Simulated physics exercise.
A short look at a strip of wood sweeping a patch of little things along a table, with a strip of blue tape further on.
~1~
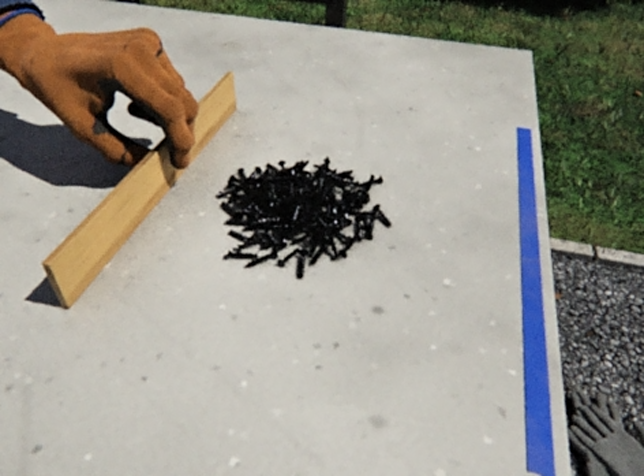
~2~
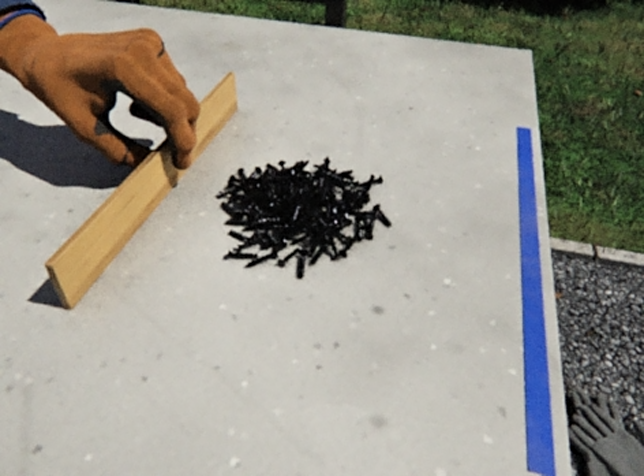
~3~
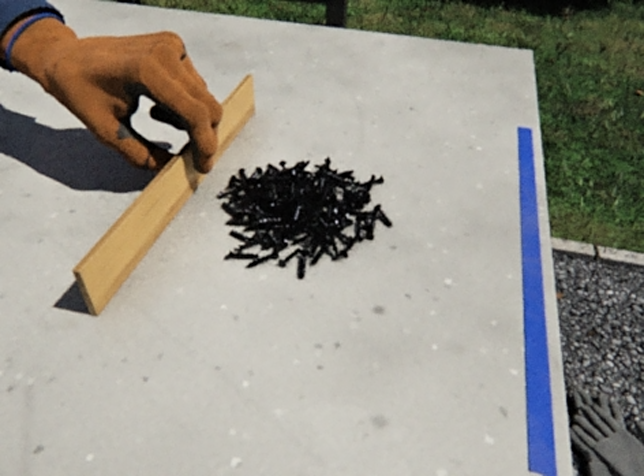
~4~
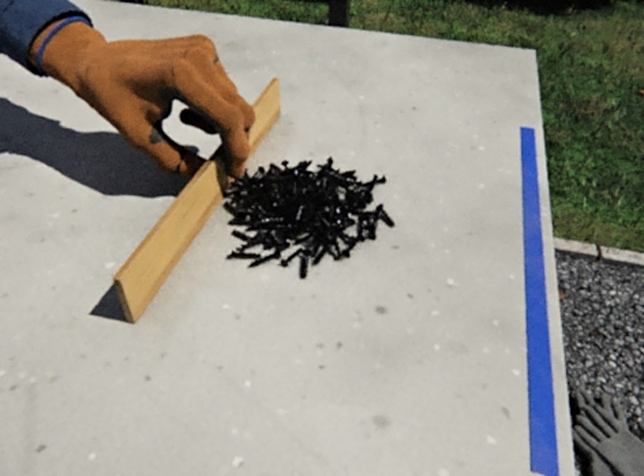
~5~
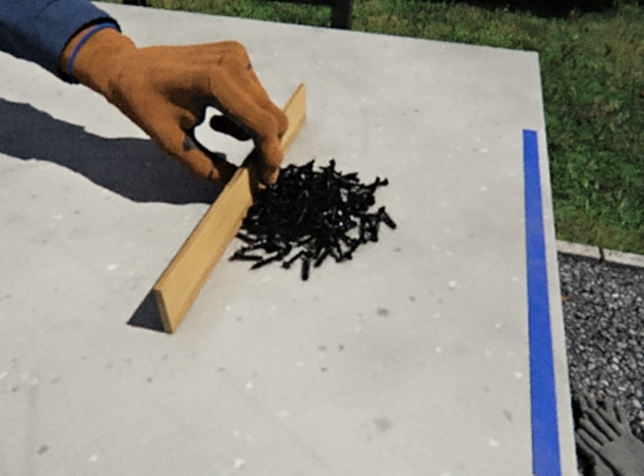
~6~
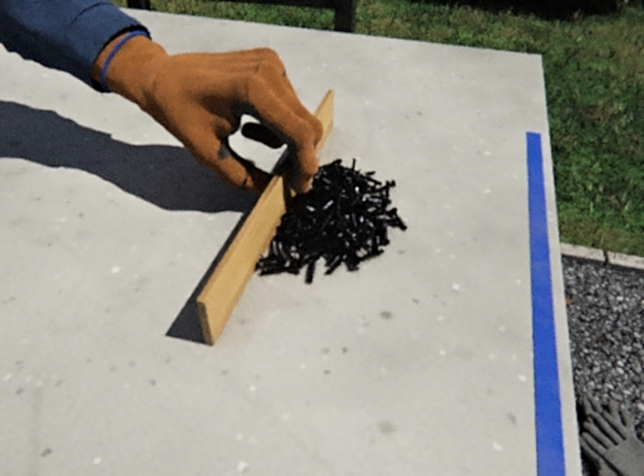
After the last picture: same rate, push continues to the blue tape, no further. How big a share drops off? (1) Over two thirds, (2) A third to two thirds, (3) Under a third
The answer is 1.
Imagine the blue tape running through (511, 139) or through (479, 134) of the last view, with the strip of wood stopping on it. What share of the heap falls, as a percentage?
Roughly 60 per cent, and 20 per cent.
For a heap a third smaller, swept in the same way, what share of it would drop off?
About 100 in a hundred.
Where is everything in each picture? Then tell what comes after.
In the first picture, strip of wood near (74, 264), at rest; blue tape near (524, 138), right by the edge; edge at (552, 256); the heap near (296, 199), black screws.
In the second picture, strip of wood near (76, 265).
In the third picture, strip of wood near (103, 271); the heap near (297, 199).
In the fourth picture, strip of wood near (140, 278).
In the fifth picture, strip of wood near (178, 288); the heap near (305, 201), near a quarter pushed along.
In the sixth picture, strip of wood near (219, 299); blue tape near (534, 142); edge at (562, 261); the heap near (331, 205), all but a few pushed along.
Shortly afterwards, strip of wood still moving, near (423, 191); heap all on the table, its front near (519, 253).
Next, strip of wood stopped at the blue tape; heap the bulk over the edge.
Some moments later, strip of wood stopped at the blue tape; heap the whole lot over the edge.
In the end, strip of wood stopped at the blue tape; heap the whole lot over the edge.
